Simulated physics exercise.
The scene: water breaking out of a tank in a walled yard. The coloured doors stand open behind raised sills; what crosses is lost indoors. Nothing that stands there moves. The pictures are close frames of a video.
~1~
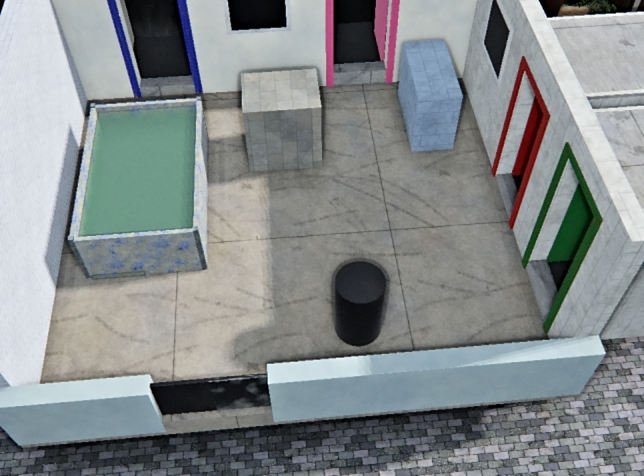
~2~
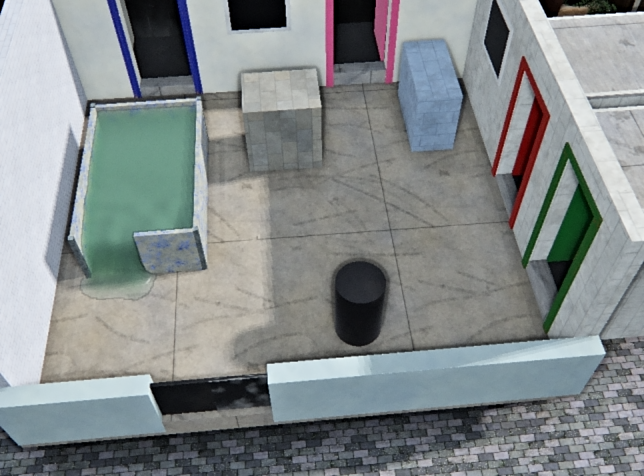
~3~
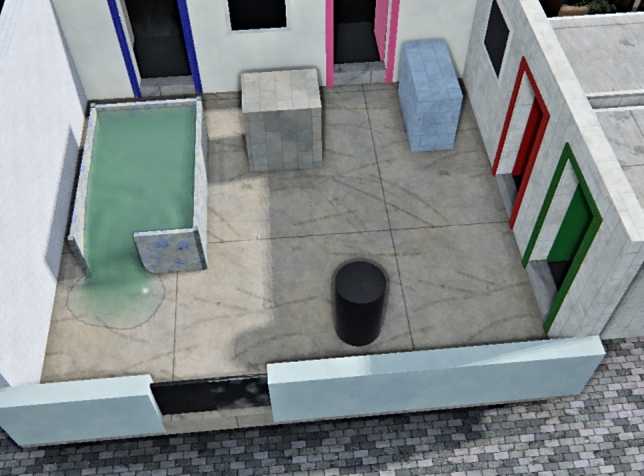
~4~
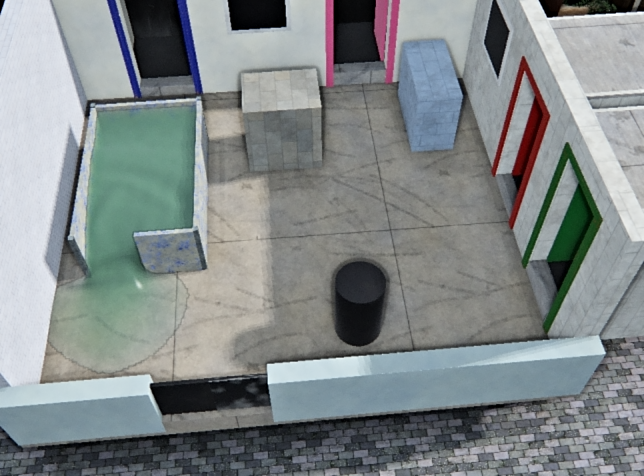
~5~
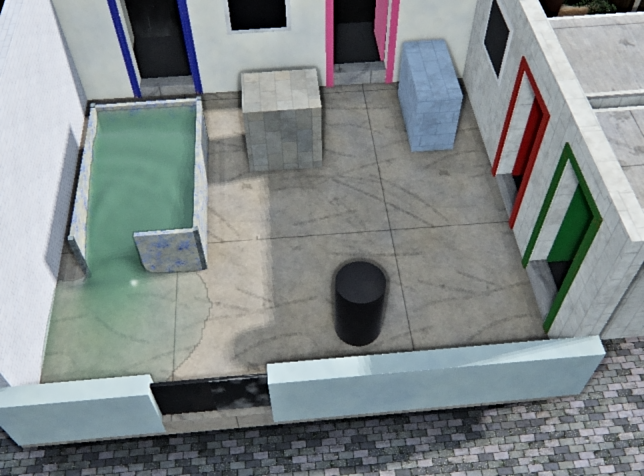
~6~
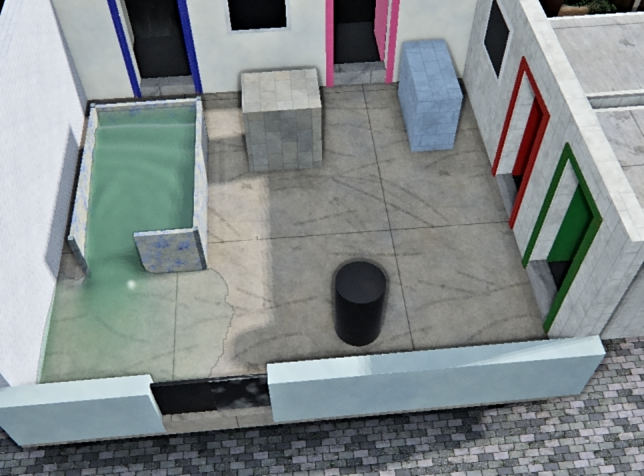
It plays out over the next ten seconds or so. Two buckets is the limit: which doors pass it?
In the end: The pink door stays under that; the green door stays under that; the blue door stays under that; the red door takes more than that.
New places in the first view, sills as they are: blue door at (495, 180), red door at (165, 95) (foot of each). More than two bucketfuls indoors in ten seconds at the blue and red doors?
Blue door stays under, red door keeps below it.
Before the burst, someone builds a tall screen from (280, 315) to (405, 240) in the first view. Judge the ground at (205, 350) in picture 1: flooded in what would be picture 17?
Answer: Awash.
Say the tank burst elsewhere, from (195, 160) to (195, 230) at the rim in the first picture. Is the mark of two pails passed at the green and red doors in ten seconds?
Then: Green passes that mark; red passes that mark.
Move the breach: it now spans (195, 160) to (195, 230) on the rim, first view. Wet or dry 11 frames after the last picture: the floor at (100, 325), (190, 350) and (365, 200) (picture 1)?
As listed: Clear, not flooded, covered.
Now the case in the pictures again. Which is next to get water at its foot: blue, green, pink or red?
First comes the door marked green.
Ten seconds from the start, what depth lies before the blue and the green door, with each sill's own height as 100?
About 30 and 60 per cent.
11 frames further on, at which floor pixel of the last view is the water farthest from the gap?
Close to (470, 376).
A moment on, water covers 15 % of the floor; the pink door not reached, the green door not reached, the blue door not reached, the red door not reached.
Next, water covers 25 % of the floor; the pink door not reached, the green door not reached, the blue door not reached, the red door not reached.
Then, water covers 50 % of the floor; the pink door not reached, the green door wet at the sill, nothing in, the blue door not reached, the red door not reached.
Later, water covers 80 % of the floor; the pink door wet at the sill, nothing in, the green door under two buckets in, the blue door wet at the sill, nothing in, the red door under two buckets in.
In the end, water covers 95 % of the floor; the pink door wet at the sill, nothing in, the green door under two buckets in, the blue door wet at the sill, nothing in, the red door over two buckets in.
